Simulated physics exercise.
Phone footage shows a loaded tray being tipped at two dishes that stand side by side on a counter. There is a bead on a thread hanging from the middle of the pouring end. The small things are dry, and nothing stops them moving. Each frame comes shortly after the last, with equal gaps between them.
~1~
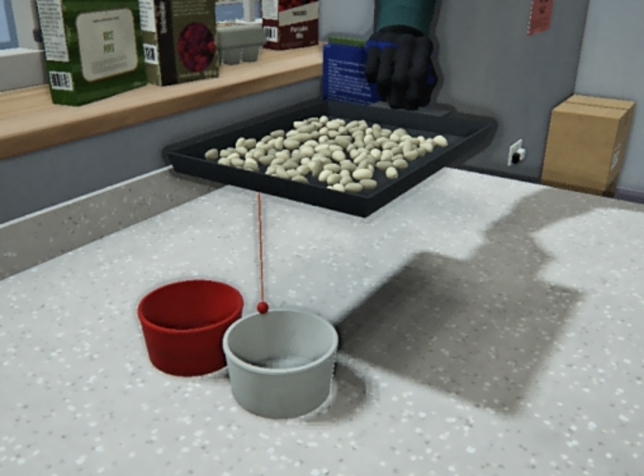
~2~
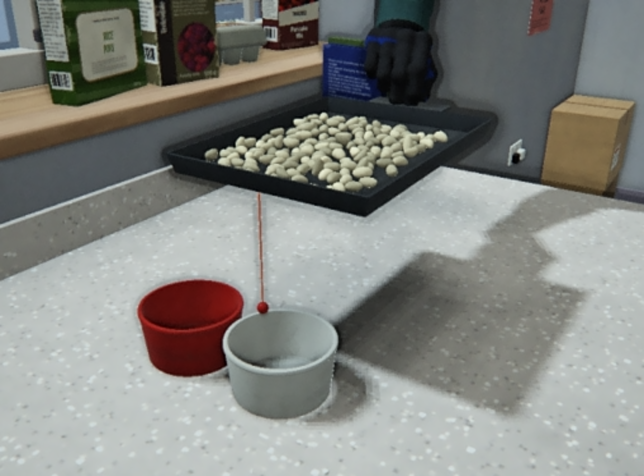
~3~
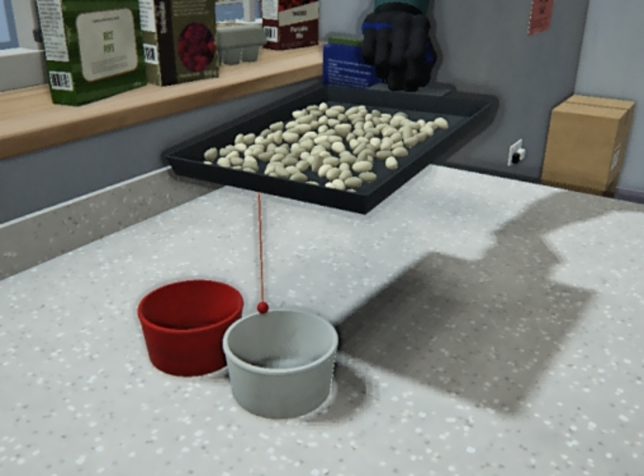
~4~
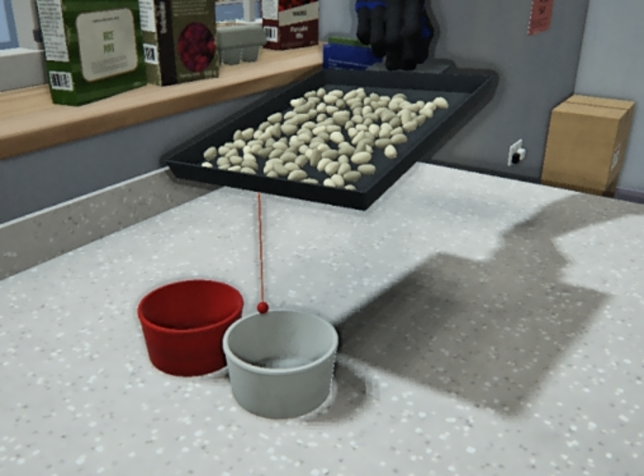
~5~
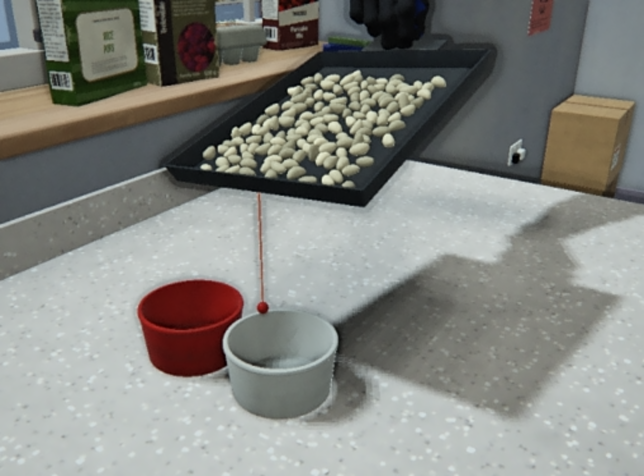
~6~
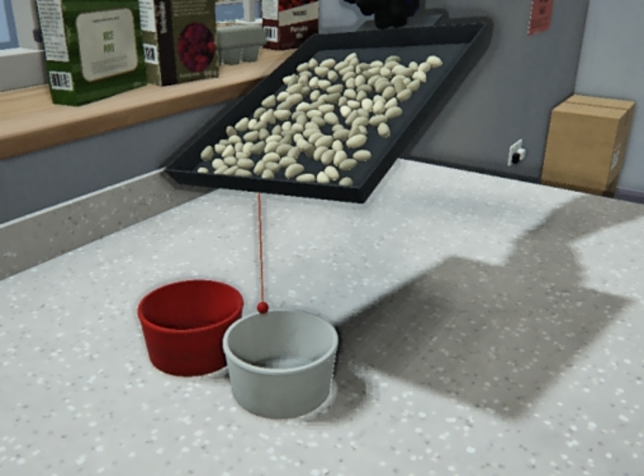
A dark-gloved hand is at the far edge of a black tray of white beans, seen from slightly above a speckled pale counter, with boxes on a wooden ledge behind and a cardboard box at right. Below the tray, a red bead hangs on a thread above a red dish at left and a grey one at right. The tray's far side rises steadily with the hand, its near edge dipping slightly leftward, while the camera stays still.
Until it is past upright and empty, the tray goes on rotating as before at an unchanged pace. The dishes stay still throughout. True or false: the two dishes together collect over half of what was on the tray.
True.
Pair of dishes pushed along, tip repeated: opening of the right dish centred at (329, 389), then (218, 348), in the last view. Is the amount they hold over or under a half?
First place: Short of half; second place: Beyond half.
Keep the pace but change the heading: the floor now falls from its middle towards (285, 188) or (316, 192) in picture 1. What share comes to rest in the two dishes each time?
First heading 20 %, second heading 20 %.
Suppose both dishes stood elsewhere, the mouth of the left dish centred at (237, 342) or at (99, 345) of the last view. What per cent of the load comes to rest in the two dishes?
You'd end up with around 10 per cent and then around 10 per cent.
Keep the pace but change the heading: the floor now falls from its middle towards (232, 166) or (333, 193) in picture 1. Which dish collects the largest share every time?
Place one gives the leftmost dish, place two gives the rightmost dish.
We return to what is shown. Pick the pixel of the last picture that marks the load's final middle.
(178, 350).
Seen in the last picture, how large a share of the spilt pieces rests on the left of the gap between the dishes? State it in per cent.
Close to 100 per cent of the spill, I think.
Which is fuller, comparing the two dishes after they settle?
Simple - it is the one placed left.
Shortly afterwards, tray tipped steeply; the whole lot on the tray.
Next, tray tipped past a quarter turn; a little on the tray; near a third in the left dish; a little outside both; near a third in the air.
Some moments later, tray tipped past a quarter turn; near two thirds in the left dish; near a third outside both.
In the end, tray tipped past a quarter turn; none at all in the right dish; near two thirds in the left dish; near a third outside both.
